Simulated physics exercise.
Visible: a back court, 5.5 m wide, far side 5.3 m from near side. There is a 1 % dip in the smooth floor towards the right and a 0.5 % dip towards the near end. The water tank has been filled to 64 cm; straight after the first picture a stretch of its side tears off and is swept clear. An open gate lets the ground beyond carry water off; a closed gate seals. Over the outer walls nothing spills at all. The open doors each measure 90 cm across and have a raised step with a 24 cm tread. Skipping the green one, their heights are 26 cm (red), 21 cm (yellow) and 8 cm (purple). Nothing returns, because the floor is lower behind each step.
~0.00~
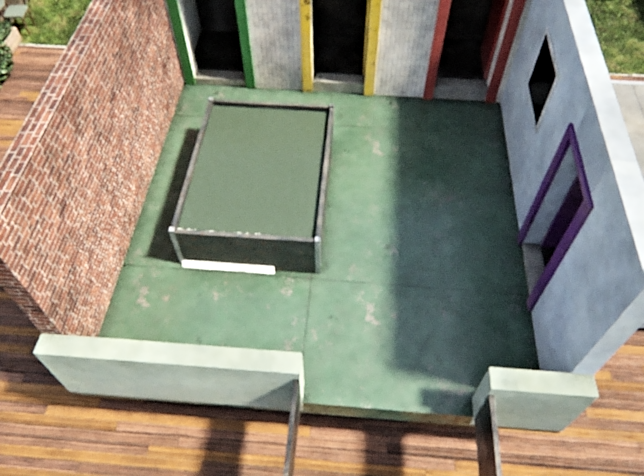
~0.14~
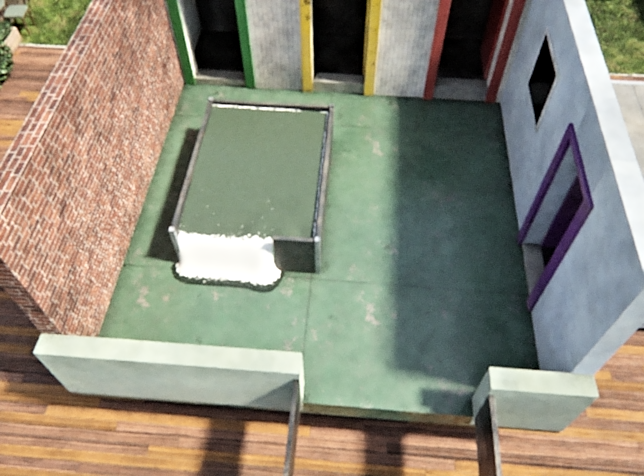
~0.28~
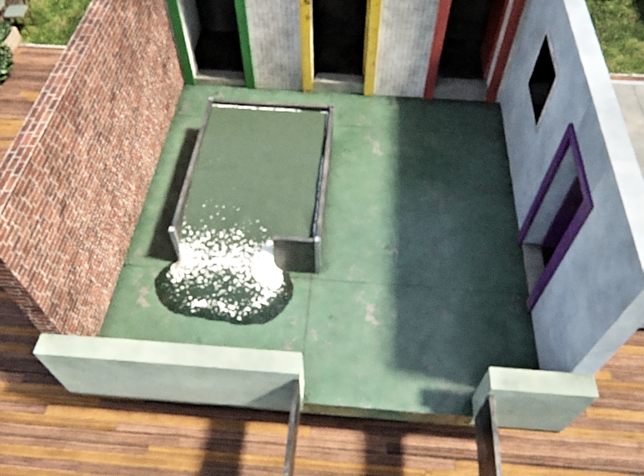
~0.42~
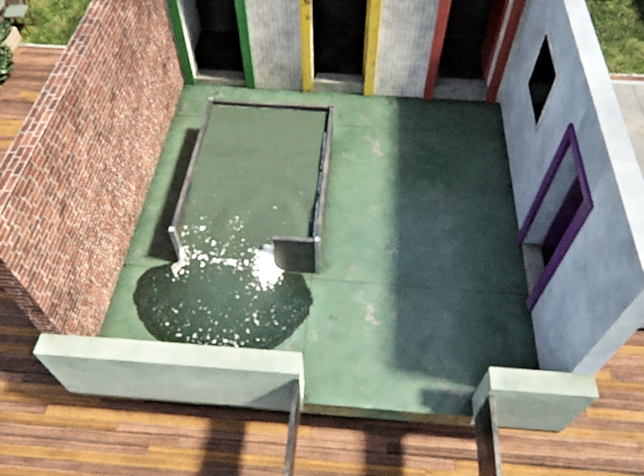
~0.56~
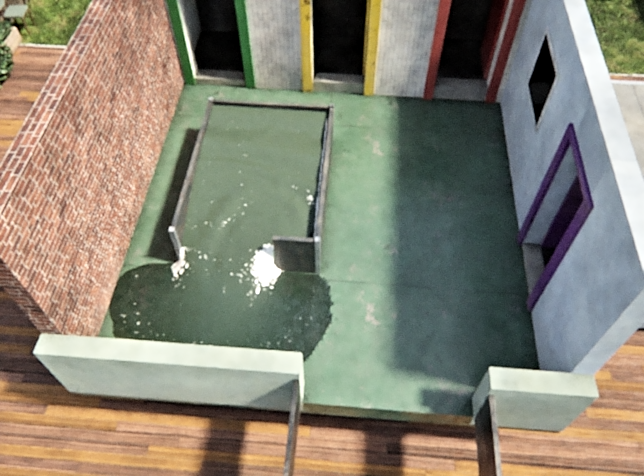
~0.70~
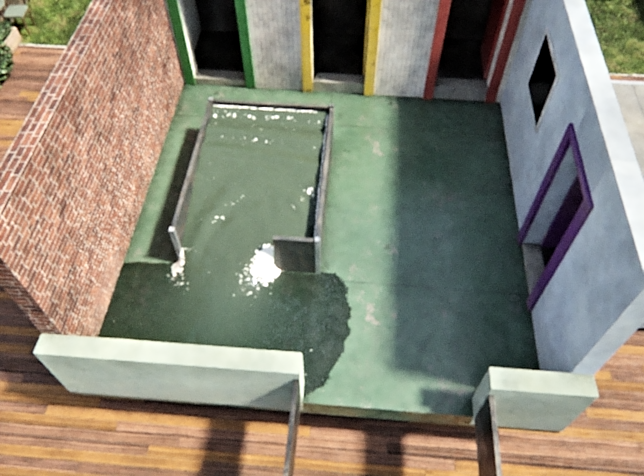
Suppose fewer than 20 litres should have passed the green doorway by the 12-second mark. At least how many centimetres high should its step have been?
I would say at least 21 cm.
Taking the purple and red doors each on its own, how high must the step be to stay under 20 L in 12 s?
About 11.0 cm at purple and 10.5 cm at red.
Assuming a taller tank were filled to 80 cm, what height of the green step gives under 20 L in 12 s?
It would take a step of about 29 cm.
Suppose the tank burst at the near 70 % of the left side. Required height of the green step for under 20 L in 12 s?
You'd want it roughly 26 centimetres tall.
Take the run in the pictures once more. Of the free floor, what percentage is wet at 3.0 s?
The wet part is about 55 per cent.
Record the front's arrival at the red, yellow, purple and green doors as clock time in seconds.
Red at 5.0 s, yellow at 4.0 s, purple at 2.8 s and green at 3.0 s.
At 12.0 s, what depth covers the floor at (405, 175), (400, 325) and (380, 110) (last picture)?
Approx. 7 / 6 / 9 cm.
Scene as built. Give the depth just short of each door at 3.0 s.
Door by door, in centimetres - red 0, yellow 0, purple 11, green 0.
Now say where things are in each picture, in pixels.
In the first frame, still water, 64 cm deep, in the water tank at (259, 167); the green door at (212, 35) is dry.
In the second frame, water pours out at (229, 253) and has run 0.3 m, to (190, 279); about 9 cm deep outside, 64 cm at the back.
In the third frame, water pours out at (229, 255) and has run 0.8 m, to (237, 319); about 11 cm deep outside, 64 cm at the back.
In the fourth frame, water pours out at (229, 256) and has run 1.3 m, to a hidden place; about 9 cm deep outside, 64 cm at the back.
In the fifth frame, the gap is at (229, 256), the front 1.6 m out at a hidden place; the back of the water tank holds 64 cm.
In the sixth frame, water pours out at (229, 256) and has run 1.7 m, to a hidden place; about 7 cm deep outside, 59 cm at the back; the green door at (212, 35), 3.8 m from the gap, is still 3.8 m from the nearest water.
After 1.4 s water covers 20 % of the floor, deepest (59 cm) near (89, 365); it has not reached the green door.
After 3.0 s water covers 55 % of the floor, deepest (36 cm) near (118, 367); it has not reached the green door.
After 12.0 s water covers 100 % of the floor, deepest (14 cm) near (537, 402); 5 cm at the green door, 101 litres in over its 13 cm step.
At the green door as built, the water arrived by 3.1 s and peaked near 22 cm at 4.0 s.
Run again over the same 12 s with other heights there, 31 litres in over 19.5 cm, 13 litres over 23 cm. The limit of 20 litres is kept from about 21 cm up.
